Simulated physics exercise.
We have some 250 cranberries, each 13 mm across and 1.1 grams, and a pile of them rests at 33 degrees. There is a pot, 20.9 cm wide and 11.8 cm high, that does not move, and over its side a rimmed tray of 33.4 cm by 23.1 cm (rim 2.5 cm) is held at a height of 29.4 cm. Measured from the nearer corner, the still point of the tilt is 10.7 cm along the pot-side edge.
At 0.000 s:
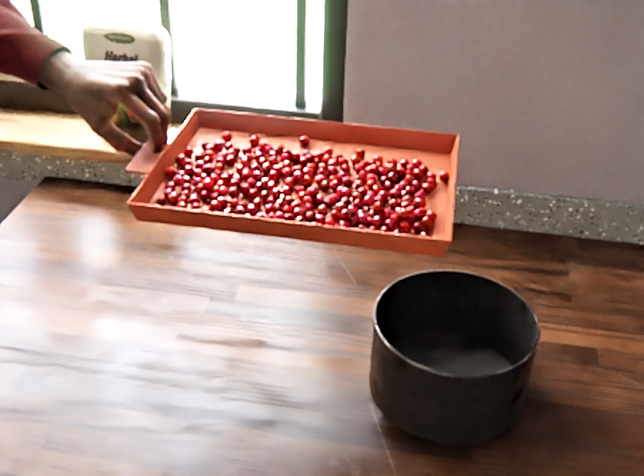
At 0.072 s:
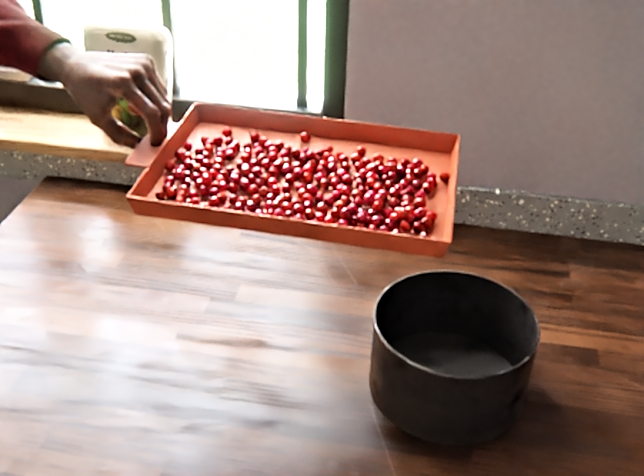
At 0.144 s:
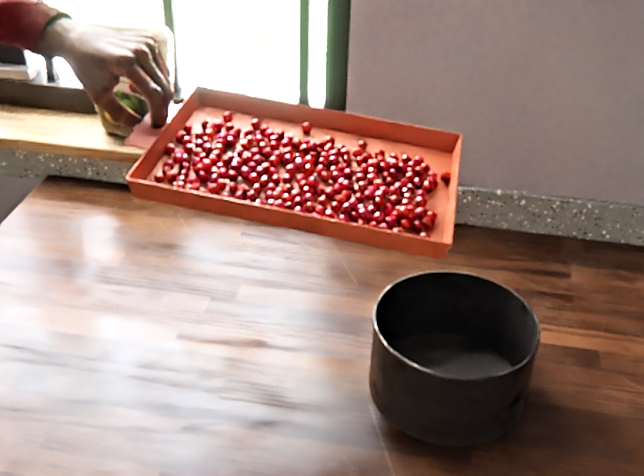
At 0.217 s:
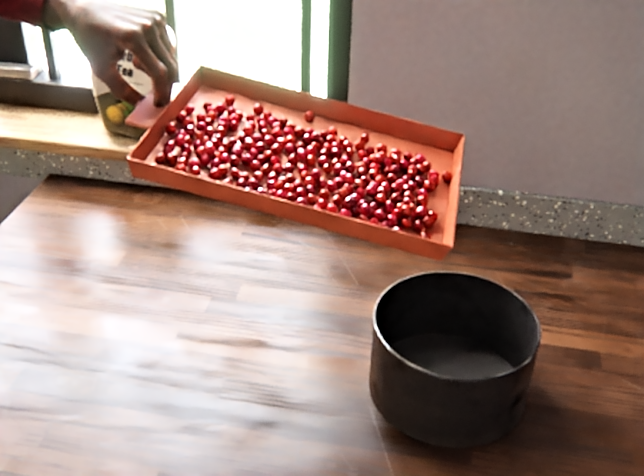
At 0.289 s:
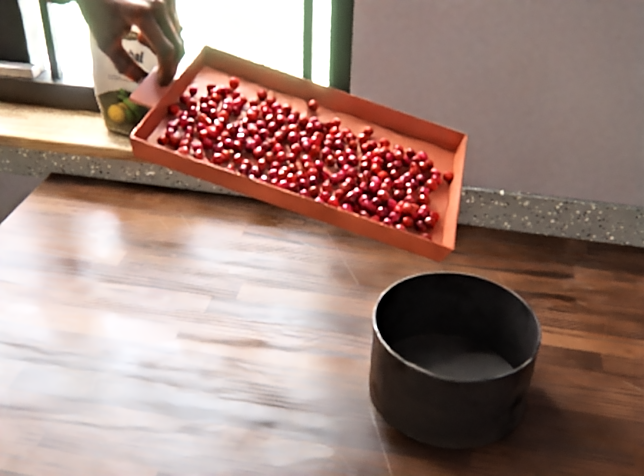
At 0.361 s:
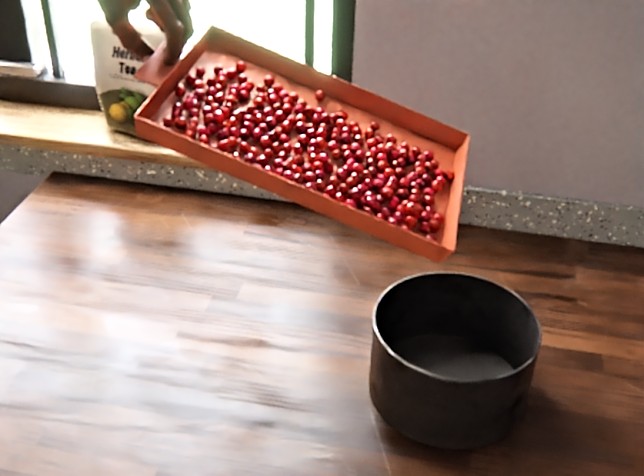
On a dark wooden countertop beside a bright window and a grey wall, the view looks down from a fixed, slightly raised position. A shallow orange tray of red cranberries is held above the counter, with a dark, empty pot below it to the right and a tea packet behind on the sill. The hand at upper left lifts the tray's left end, slowly then faster, slanting it down to the right.
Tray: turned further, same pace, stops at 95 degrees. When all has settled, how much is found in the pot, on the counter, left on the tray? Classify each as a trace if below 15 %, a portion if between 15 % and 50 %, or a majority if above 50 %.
Pot: A majority. Counter: A portion. Tray: A trace.
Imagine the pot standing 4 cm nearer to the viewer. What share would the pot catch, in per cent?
75 %.
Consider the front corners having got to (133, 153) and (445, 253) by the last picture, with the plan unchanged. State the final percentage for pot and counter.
Pot 35, counter 65.
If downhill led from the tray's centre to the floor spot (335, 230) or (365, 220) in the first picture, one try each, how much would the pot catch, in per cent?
First try: Around 20 percent; second try: Around 20 percent.
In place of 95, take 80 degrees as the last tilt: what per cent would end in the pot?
The pot would get around 0 per cent.
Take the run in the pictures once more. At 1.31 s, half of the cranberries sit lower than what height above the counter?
The halfway line is at about 36 cm.
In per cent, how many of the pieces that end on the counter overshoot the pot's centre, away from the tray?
90 per cent.
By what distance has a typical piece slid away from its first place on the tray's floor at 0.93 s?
Around 7 centimetres.
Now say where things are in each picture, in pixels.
In the first frame, tray tilt 0 degrees, front corners at (135, 201) and (445, 237); middle of the pieces at (301, 191); pot at (456, 318).
In the second frame, tray tilt 1 degrees, front corners at (134, 194) and (445, 238); middle of the pieces at (301, 188).
In the third frame, tray tilt 5 degrees, front corners at (133, 177) and (446, 239), lowest corner right front; middle of the pieces at (302, 180).
In the fourth frame, tray tilt 10 degrees, front corners at (134, 156) and (448, 242), lowest corner right front; middle of the pieces at (304, 170).
In the fifth frame, tray tilt 14 degrees, front corners at (137, 136) and (449, 244), lowest corner right front; middle of the pieces at (307, 161).
In the sixth frame, tray tilt 19 degrees, front corners at (142, 115) and (449, 246), lowest corner right front; middle of the pieces at (314, 145); pot at (457, 322). The tray's pace is about 65 degrees a second.
Then, at 0.93 s, tilt 55 degrees; the tray holds 100 %, the pot 0 %.
After 1.31 s, tilt 79 degrees; the tray holds 100 %, the pot 0 %.
After 1.77 s, tilt 95 degrees; the tray holds 15 %, the pot 5 %.
By 2.7 s all is still; pot 60 %, counter 40 %, tray 0 %.
